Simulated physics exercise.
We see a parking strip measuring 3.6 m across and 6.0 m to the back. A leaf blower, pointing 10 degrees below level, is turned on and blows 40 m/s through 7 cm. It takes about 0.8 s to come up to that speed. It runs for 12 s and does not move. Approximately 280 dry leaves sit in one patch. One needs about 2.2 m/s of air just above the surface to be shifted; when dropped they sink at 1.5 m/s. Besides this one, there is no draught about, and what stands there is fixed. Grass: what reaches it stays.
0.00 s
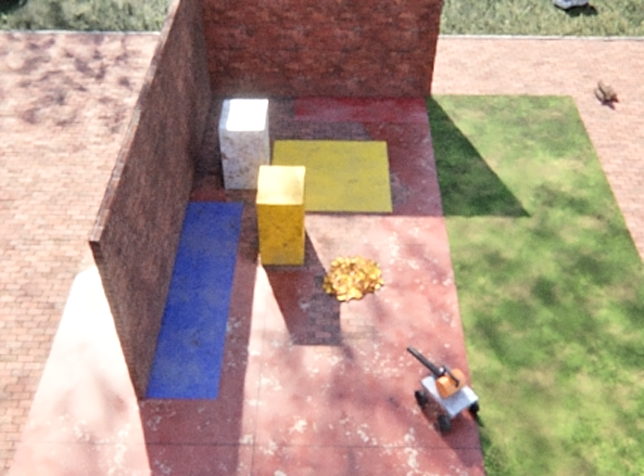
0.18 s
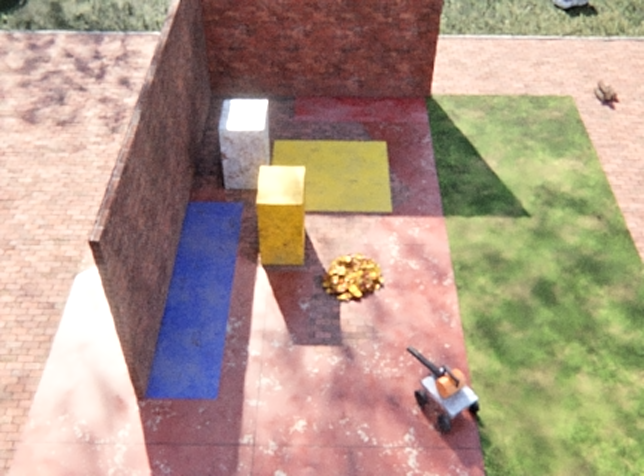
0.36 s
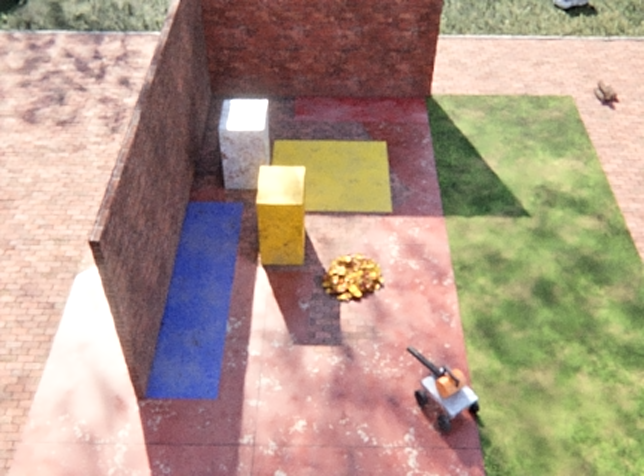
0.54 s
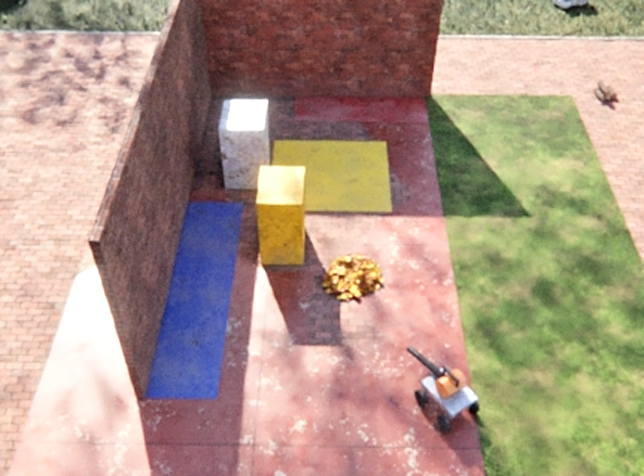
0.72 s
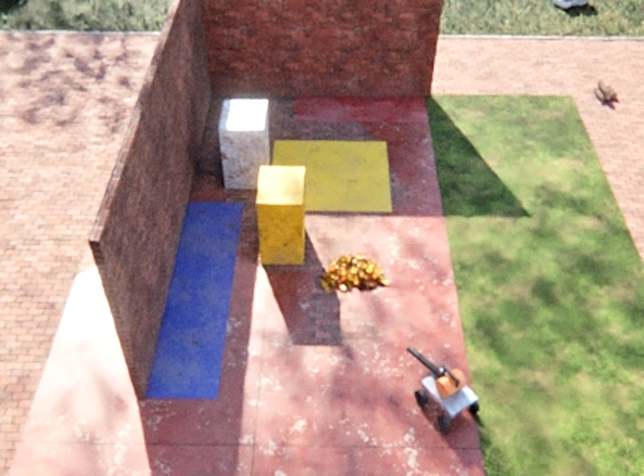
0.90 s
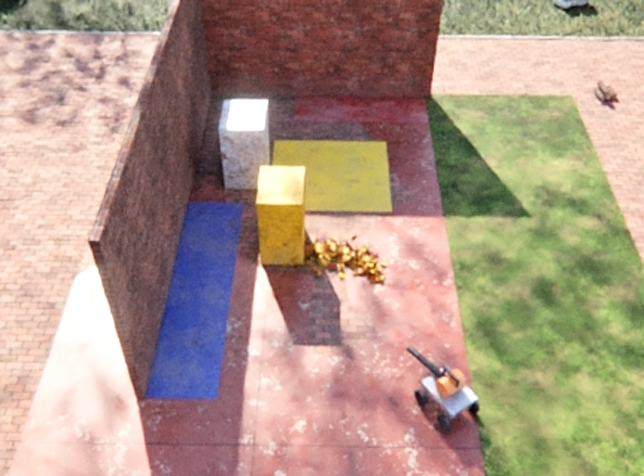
A pile of dry leaves sits still, then spreads and shifts left toward a yellow bin.
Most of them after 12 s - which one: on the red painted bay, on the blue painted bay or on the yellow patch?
It is yellow that holds the most.
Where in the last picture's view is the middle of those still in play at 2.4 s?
Roughly pixel (315, 176).
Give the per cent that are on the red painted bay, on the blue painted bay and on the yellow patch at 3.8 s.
About 10 per cent red, 3 per cent blue and 50 per cent yellow.
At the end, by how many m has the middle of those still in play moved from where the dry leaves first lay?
I'd say around 2.8 m.
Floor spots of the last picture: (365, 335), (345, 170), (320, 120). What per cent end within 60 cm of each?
Estimates in listed order: 0 %; 20 %; 10 %.
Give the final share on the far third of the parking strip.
Something close to 60 % ends up there.
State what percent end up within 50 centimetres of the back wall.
Around 30 in a hundred.
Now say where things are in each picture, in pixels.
In the first picture, the middle of the dry leaves is near (354, 278), none has stirred yet and the mouth of the leaf blower is at (409, 348).
In the second picture, the middle of the dry leaves is near (354, 276), none has stirred yet, the yellow patch is centred on (330, 174), the blue painted bay is centred on (200, 288) and the red painted bay is centred on (361, 109).
In the third picture, the middle of the dry leaves is near (354, 276), none has stirred yet, the top of a bin is at (281, 185) and the top of a bin is at (243, 114).
In the fourth picture, the middle of the dry leaves is near (351, 277) and none has stirred yet.
In the fifth picture, the middle of the dry leaves is near (348, 273), the farthest in sight from the leaf blower is at (340, 258) and about 30 % have left their places.
In the sixth picture, the middle of the dry leaves is near (345, 258), the farthest in sight from the leaf blower is at (316, 241) and about 80 % have left their places.
After 2.4 s the count stands so, 54 % are on the yellow patch, 3 % on the blue painted bay and 1 % on the red painted bay; the middle of those still in play is near (315, 176).
After 3.8 s the count stands so, 50 % are on the yellow patch, 3 % on the blue painted bay and 8 % on the red painted bay; the middle of those still in play is near (318, 168).
After 6.6 s the count stands so, 44 % are on the yellow patch, 2 % on the blue painted bay and 11 % on the red painted bay; the middle of those still in play is near (285, 162).
After 12.0 s, at the end, 41 % are on the yellow patch, 2 % on the blue painted bay and 14 % on the red painted bay; the middle of those still in play is near (284, 149).
